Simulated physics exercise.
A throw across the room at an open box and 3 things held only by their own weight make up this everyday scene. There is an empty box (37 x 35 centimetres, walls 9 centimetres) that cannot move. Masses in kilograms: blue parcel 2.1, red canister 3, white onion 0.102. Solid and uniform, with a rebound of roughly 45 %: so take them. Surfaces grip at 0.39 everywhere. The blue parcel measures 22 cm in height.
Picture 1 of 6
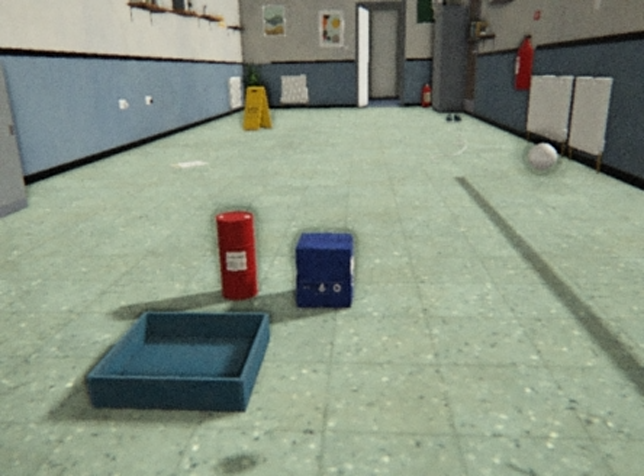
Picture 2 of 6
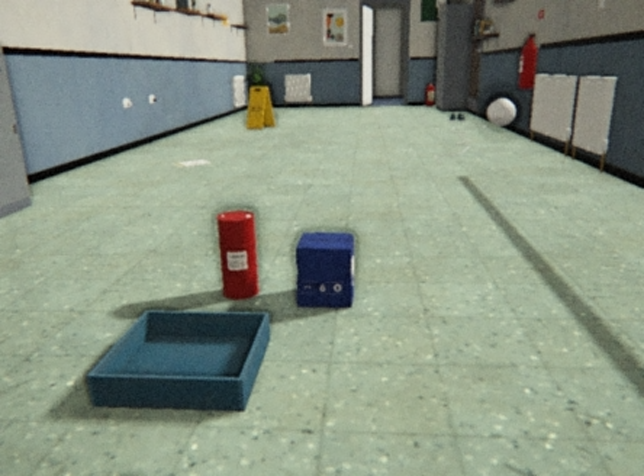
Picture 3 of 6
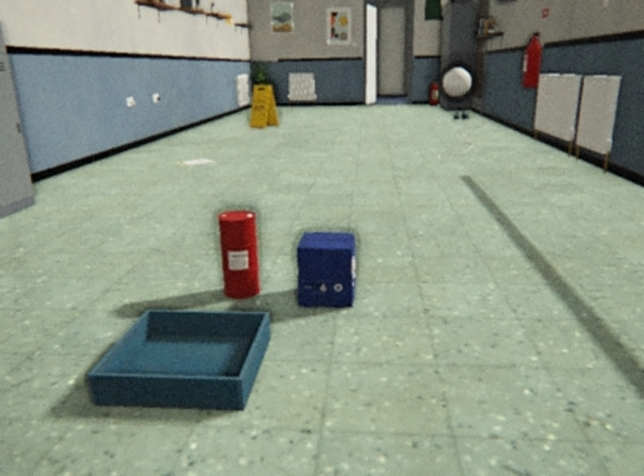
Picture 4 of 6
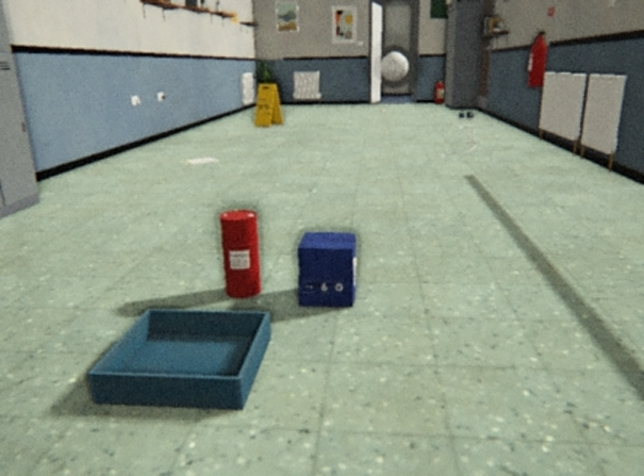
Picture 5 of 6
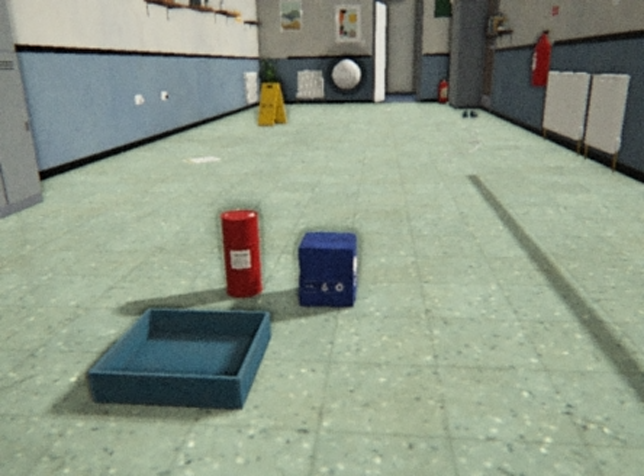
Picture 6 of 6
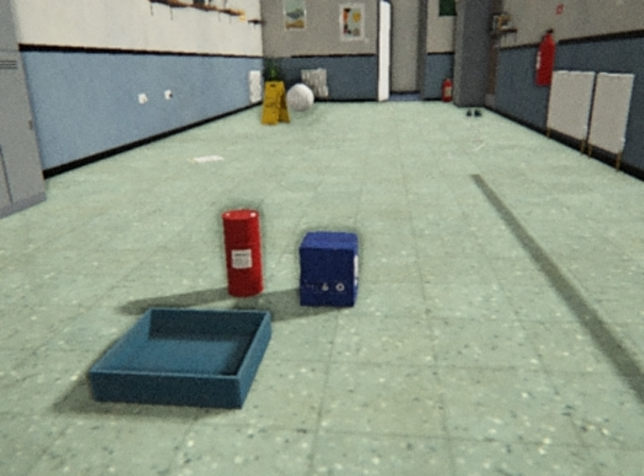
A white ball-like object moves through the air across a long, tiled room with blue-and-white walls, seen from slightly above the floor. An empty teal box sits at the lower left, near an upright red canister and a blue parcel, with a yellow floor sign farther back. The white object travels leftward, rising then dipping, while the view shifts very slightly.
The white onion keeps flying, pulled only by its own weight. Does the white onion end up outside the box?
Pretty sure the box retains it.
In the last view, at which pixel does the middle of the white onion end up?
Near (224, 386).
Then, 0.30 s on from there, onion inside the box; white onion near (123, 366).
Then, 0.60 s on from there, 12 cm to go; white onion near (175, 356).
In the end, onion inside the box; the bystanders under 10 cm from the start. At the end, from the last picture's camera, white onion near (224, 386).
